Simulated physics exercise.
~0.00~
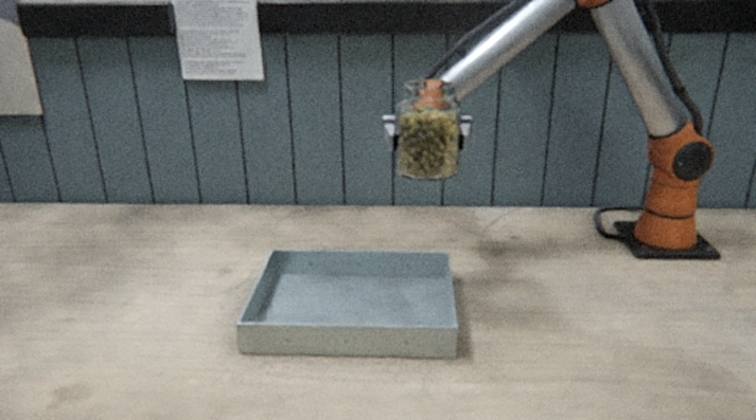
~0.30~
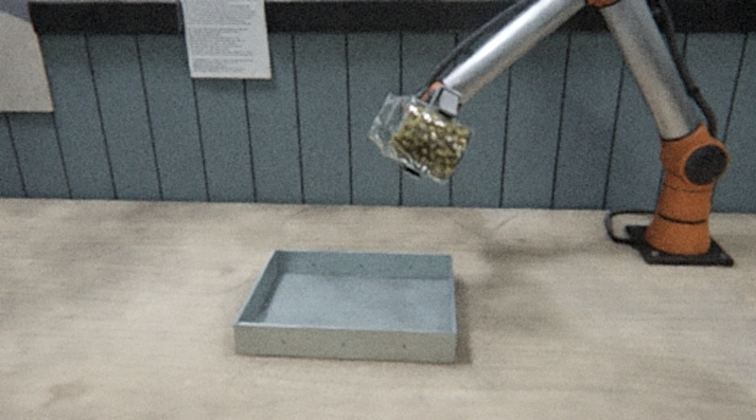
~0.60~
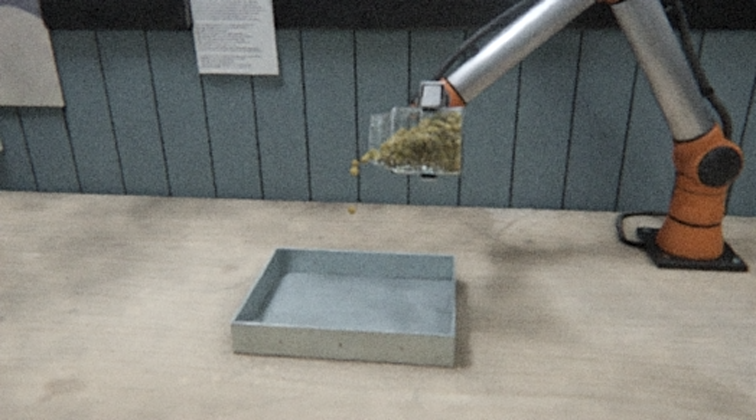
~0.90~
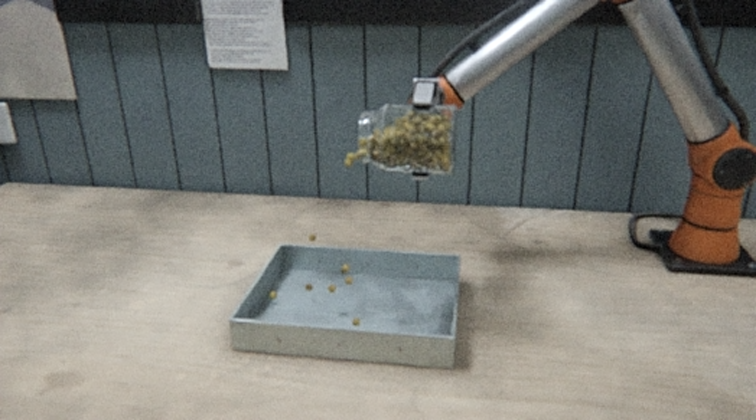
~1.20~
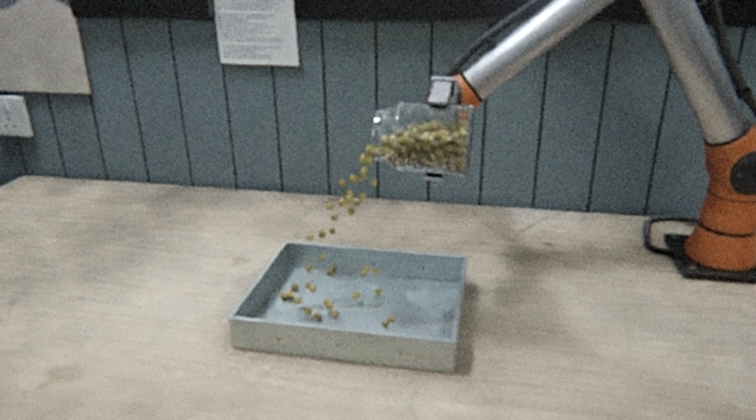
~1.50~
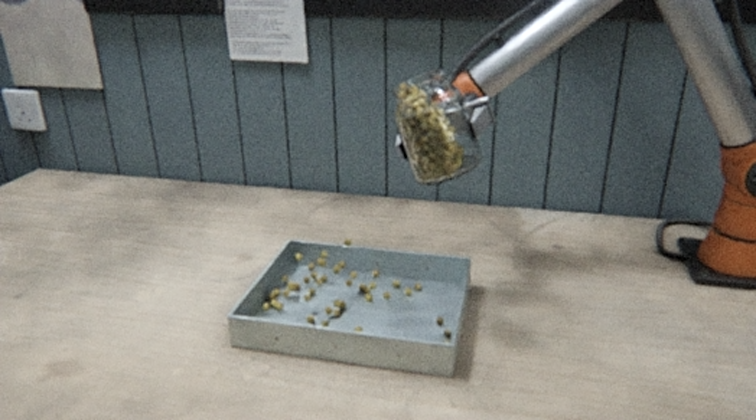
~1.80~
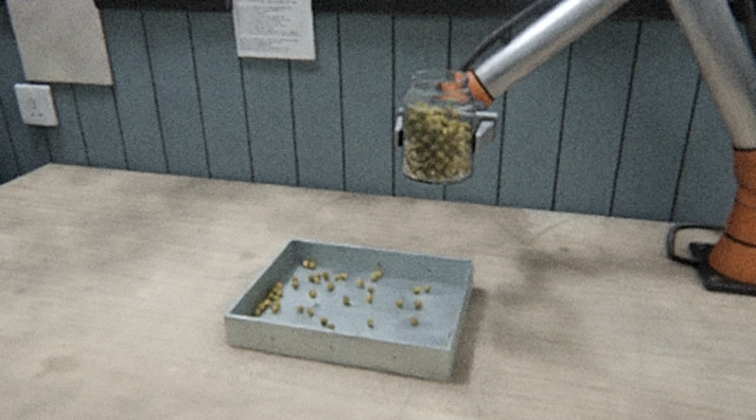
A robot arm tips a jar of beads, spills some into a tray, and rights it.
